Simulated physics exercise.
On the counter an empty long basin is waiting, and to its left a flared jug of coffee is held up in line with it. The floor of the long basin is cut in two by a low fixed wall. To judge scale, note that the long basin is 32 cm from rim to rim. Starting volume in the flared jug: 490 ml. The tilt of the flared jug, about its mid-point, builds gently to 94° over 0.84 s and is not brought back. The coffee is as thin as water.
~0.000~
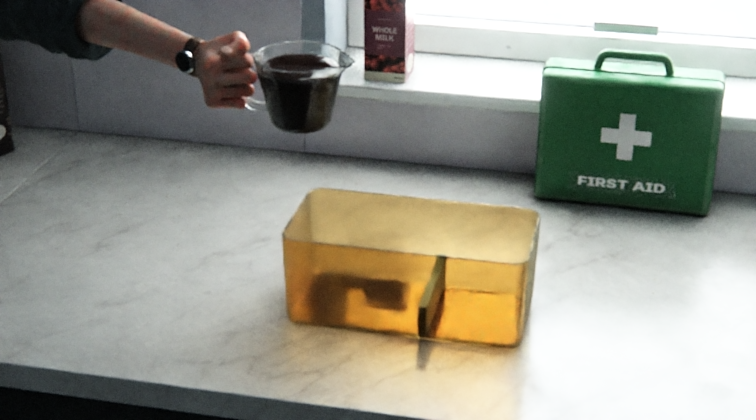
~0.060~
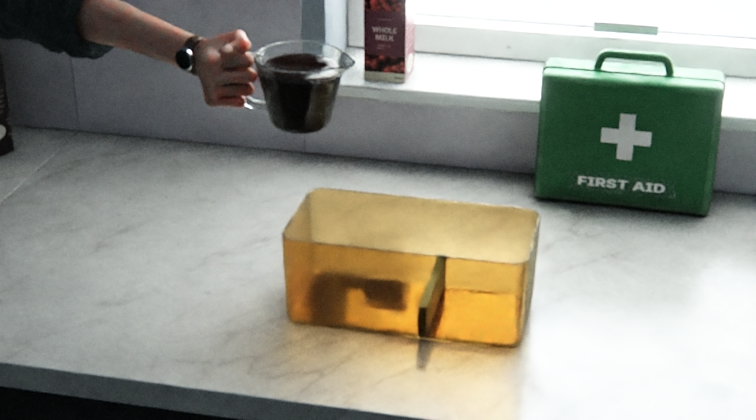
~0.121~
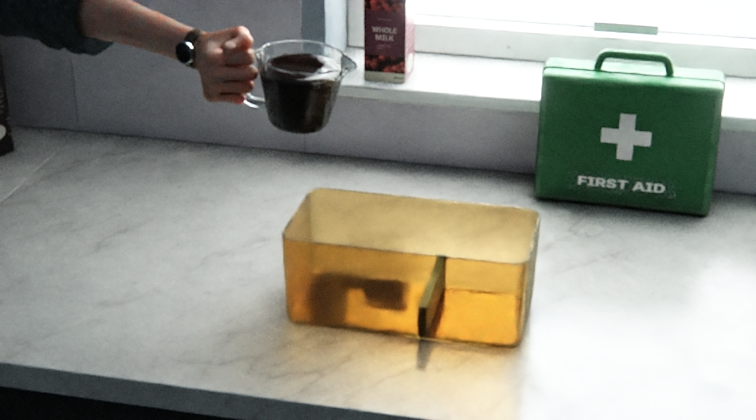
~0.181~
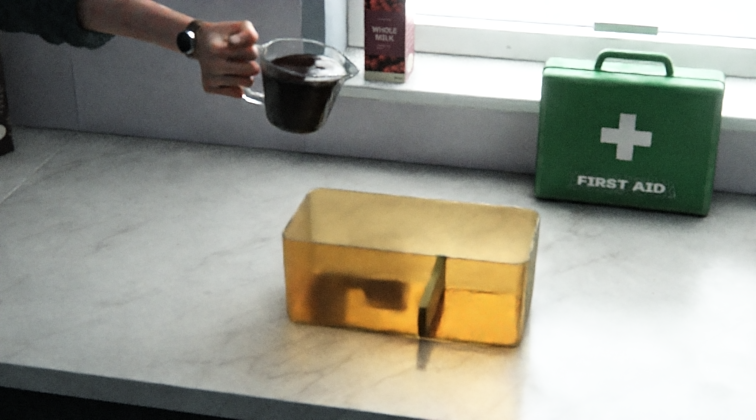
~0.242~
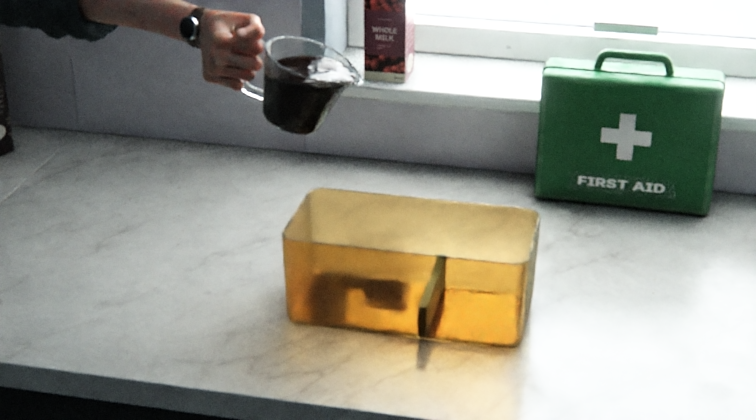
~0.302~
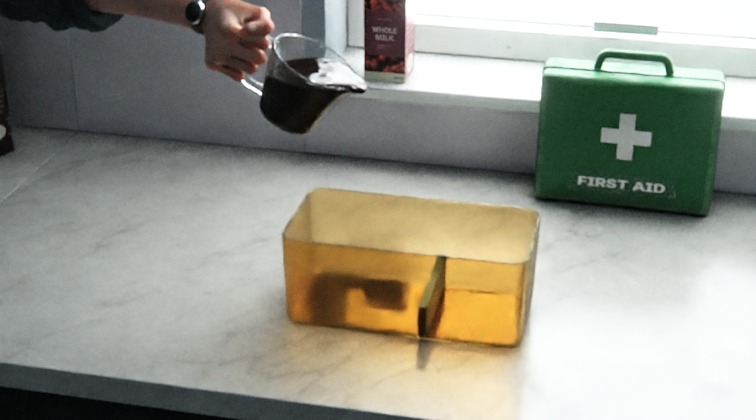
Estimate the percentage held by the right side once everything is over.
I would say 4 per cent.
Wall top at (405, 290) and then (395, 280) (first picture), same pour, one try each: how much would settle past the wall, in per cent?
First try about 50 %, second try about 75 %.
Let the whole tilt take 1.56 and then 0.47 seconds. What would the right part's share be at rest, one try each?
Respectively 5 and 5 %.
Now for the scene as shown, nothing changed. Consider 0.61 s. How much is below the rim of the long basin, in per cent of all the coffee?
Roughly 20 percent of it.
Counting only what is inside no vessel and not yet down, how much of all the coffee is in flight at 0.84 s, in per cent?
Around 16 per cent of the liquid is in flight.
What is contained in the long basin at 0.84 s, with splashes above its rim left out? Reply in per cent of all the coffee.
About 74 %.
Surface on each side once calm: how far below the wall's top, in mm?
Roughly 30 mm on the left side and roughly 46 mm on the right.
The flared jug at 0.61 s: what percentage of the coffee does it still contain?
About 48 percent.
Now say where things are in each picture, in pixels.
It leans 0°; its right rim is at (355, 62); the coffee meets the walls at (262, 62) and (341, 68); the long basin's rim runs from (296, 213) to (534, 238); the wall's top is at (433, 280), in the first frame.
It leans 1°; its right rim is at (355, 63); the coffee meets the walls at (262, 62) and (342, 69), in the second frame.
It leans 5°; its right rim is at (357, 67); the coffee meets the walls at (265, 61) and (344, 71), in the third frame.
It leans 10°; its right rim is at (360, 73); the coffee meets the walls at (267, 62) and (347, 73), in the fourth frame.
It leans 18°; its right rim is at (362, 81); the coffee meets the walls at (270, 64) and (355, 75), in the fifth frame.
It leans 27°; its right rim is at (364, 91); the coffee meets the walls at (271, 68) and (357, 81); 2 per cent is over the edge, in the sixth frame.
Then, 0.61 s in, the tilt is 78° and 48 per cent is still to pour, 19 is left of the wall and 0 right of it.
Then, 0.84 s in, the tilt is 94° and 9 per cent is still to pour, 74 is left of the wall and 1 right of it.
Then, 1.08 s in, the tilt is 94° and 1 per cent is still to pour, 91 is left of the wall and 3 right of it.
Then, 1.34 s in, the tilt is 94° and 0 per cent is still to pour, 93 is left of the wall and 4 right of it.
Finally, 93 per cent lies left of the wall, 4 right of it and 4 outside.
